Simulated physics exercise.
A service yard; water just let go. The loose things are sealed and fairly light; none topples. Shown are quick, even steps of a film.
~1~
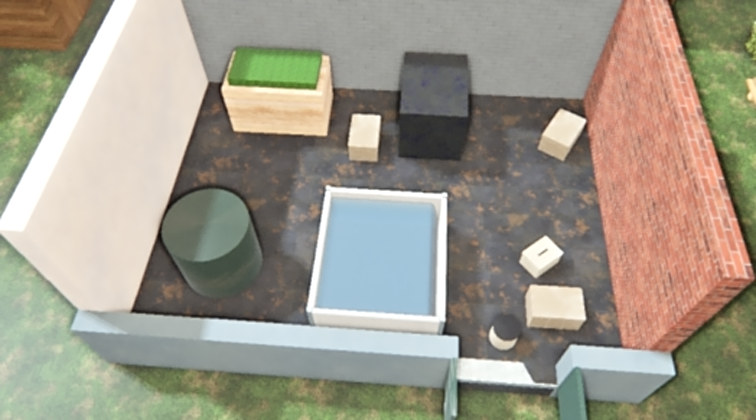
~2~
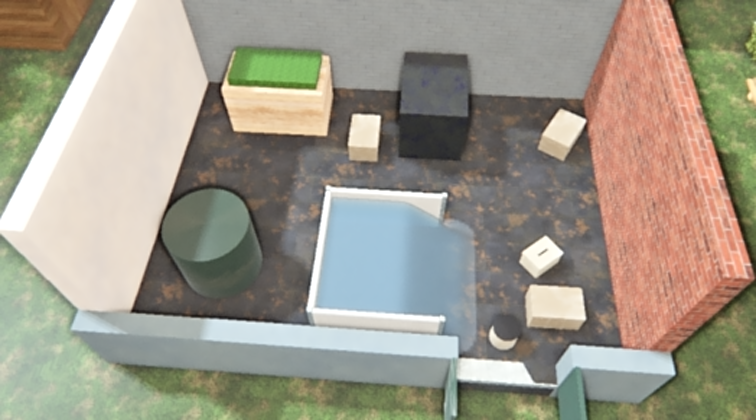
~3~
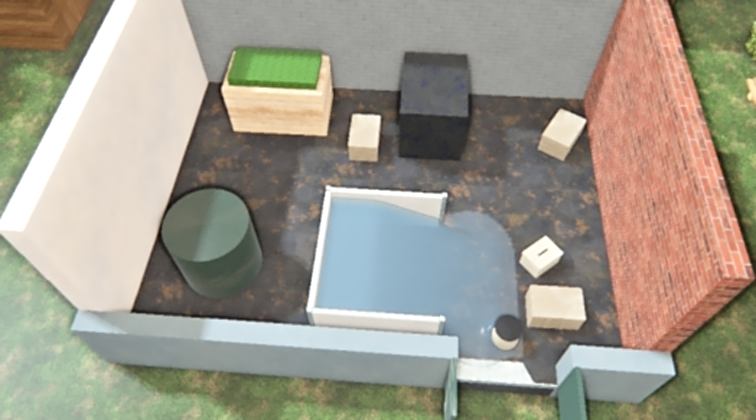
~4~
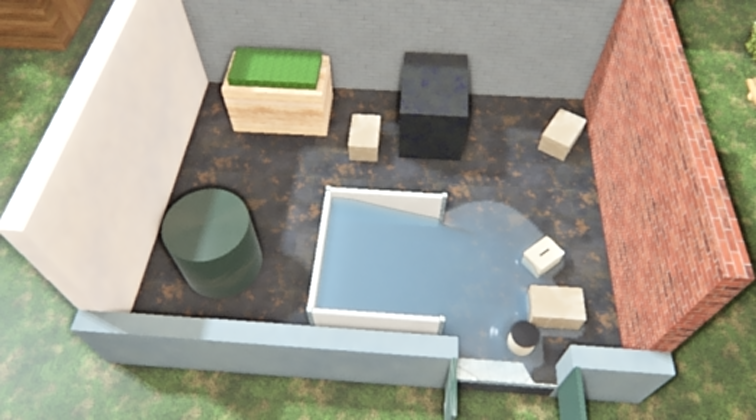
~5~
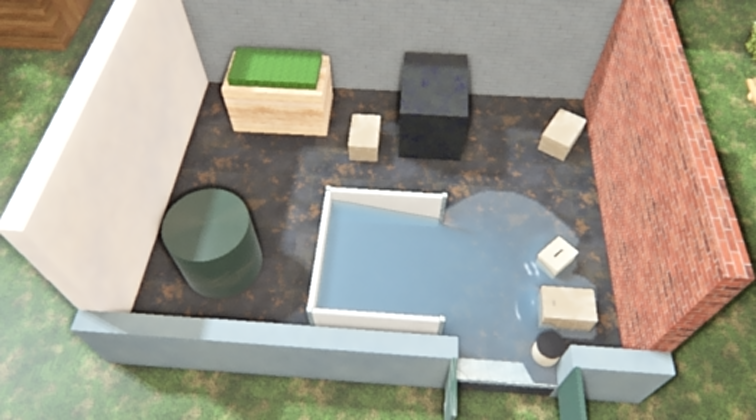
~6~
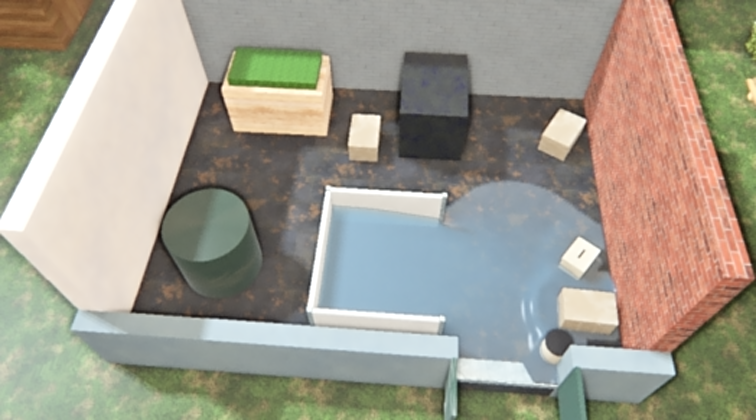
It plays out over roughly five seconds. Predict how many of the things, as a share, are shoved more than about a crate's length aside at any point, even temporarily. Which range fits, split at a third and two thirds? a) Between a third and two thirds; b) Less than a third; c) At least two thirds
c, at least two thirds.
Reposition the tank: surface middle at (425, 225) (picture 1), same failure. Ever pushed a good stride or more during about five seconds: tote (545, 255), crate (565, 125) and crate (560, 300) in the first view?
Well, the first one got driven a long way, the second got driven a long way, and the third got driven a long way.
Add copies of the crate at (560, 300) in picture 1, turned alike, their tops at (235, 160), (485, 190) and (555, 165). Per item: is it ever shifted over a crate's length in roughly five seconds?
The first sits tight, the second travels far and the third travels far.
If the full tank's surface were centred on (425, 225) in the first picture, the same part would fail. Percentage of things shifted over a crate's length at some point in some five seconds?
Near 80 in a hundred.
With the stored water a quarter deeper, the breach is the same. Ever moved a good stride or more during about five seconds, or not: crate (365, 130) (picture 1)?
Call: Shy of that.
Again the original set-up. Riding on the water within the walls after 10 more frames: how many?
That adds up to 3.
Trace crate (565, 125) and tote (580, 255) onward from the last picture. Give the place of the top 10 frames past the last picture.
About (535, 104) and (593, 199).
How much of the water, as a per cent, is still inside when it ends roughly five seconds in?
Close to 78 percent of it stays.
A moment on, 3 of 5 are well off their spots; 2 afloat.
Next, 3 of 5 are well off their spots; 3 afloat.
Later, 4 of 5 are well off their spots; 3 afloat.
In the end, 4 of 5 are well off their spots, and 4 have been at some point; 2 afloat.
